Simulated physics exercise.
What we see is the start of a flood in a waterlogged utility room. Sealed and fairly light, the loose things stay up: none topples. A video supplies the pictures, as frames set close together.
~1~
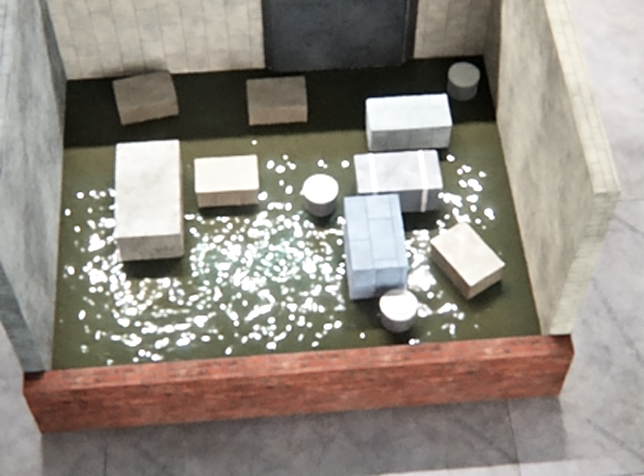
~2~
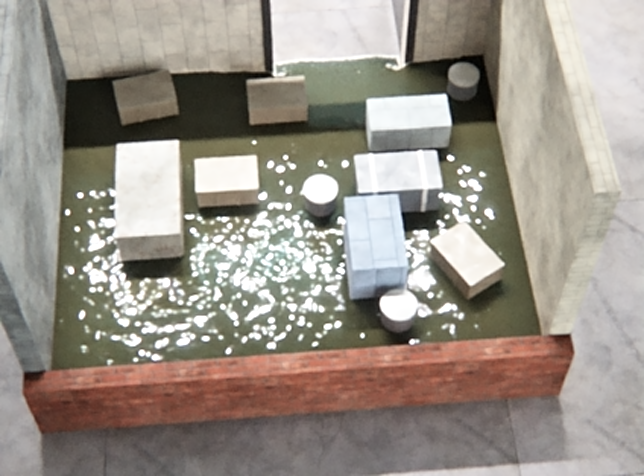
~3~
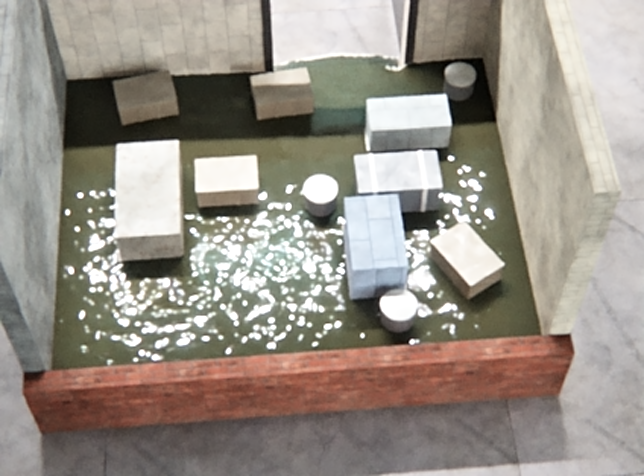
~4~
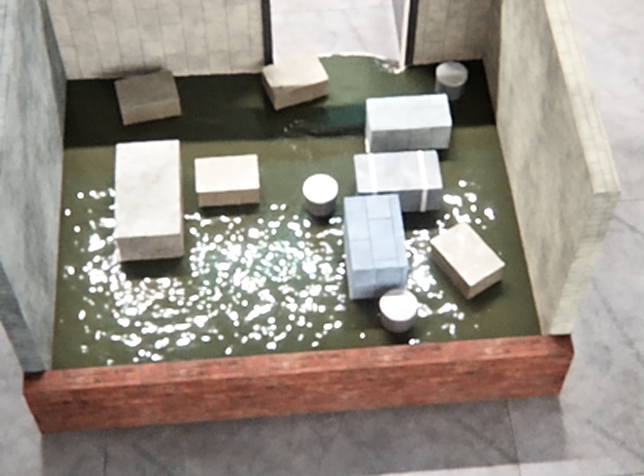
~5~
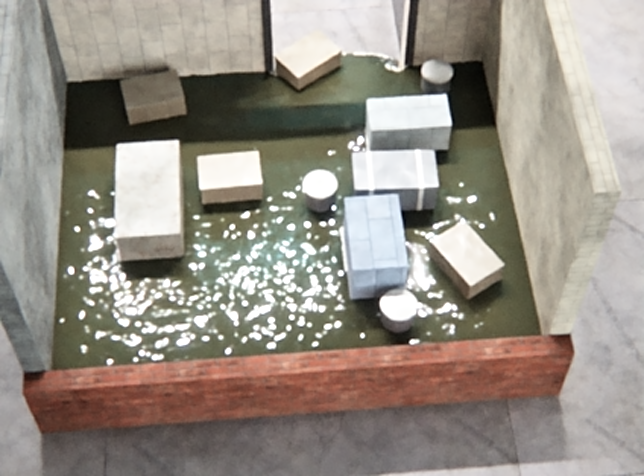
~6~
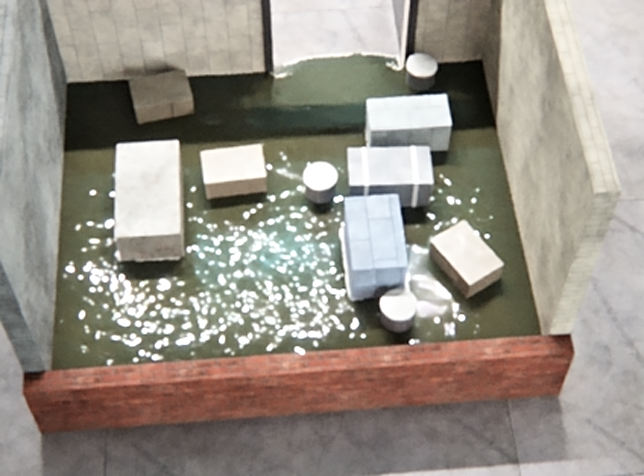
In a flooded utility room, a gate opens, a box drifts out, and a pail floats left.
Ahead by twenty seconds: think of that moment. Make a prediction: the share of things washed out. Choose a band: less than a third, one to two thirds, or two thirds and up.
Two thirds and up.
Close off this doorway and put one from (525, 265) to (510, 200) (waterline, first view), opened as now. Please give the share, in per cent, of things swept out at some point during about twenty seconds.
It comes to about 60 per cent.
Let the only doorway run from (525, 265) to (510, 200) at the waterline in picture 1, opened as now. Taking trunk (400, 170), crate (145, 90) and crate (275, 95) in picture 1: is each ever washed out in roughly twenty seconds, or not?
As listed: Gone, left behind, stays.
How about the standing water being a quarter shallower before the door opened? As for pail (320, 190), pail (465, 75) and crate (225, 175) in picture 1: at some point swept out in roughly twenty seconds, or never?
The first one exits, the middle one exits, the final one exits.
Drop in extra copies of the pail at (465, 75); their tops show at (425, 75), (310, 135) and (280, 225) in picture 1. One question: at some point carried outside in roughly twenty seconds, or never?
Copy by copy, in the order given: Swept away, swept away, swept away.
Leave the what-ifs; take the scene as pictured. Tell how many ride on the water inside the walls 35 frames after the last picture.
Exactly 2.
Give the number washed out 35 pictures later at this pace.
That makes 6.
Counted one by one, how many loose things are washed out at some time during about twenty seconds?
I make it 6 in total.
A moment on, 2 of 8 are out; 6 afloat.
Next, 5 of 8 are out; 3 afloat.
Later, 6 of 8 are out; 2 afloat.
In the end, 6 of 8 are out; 2 afloat.
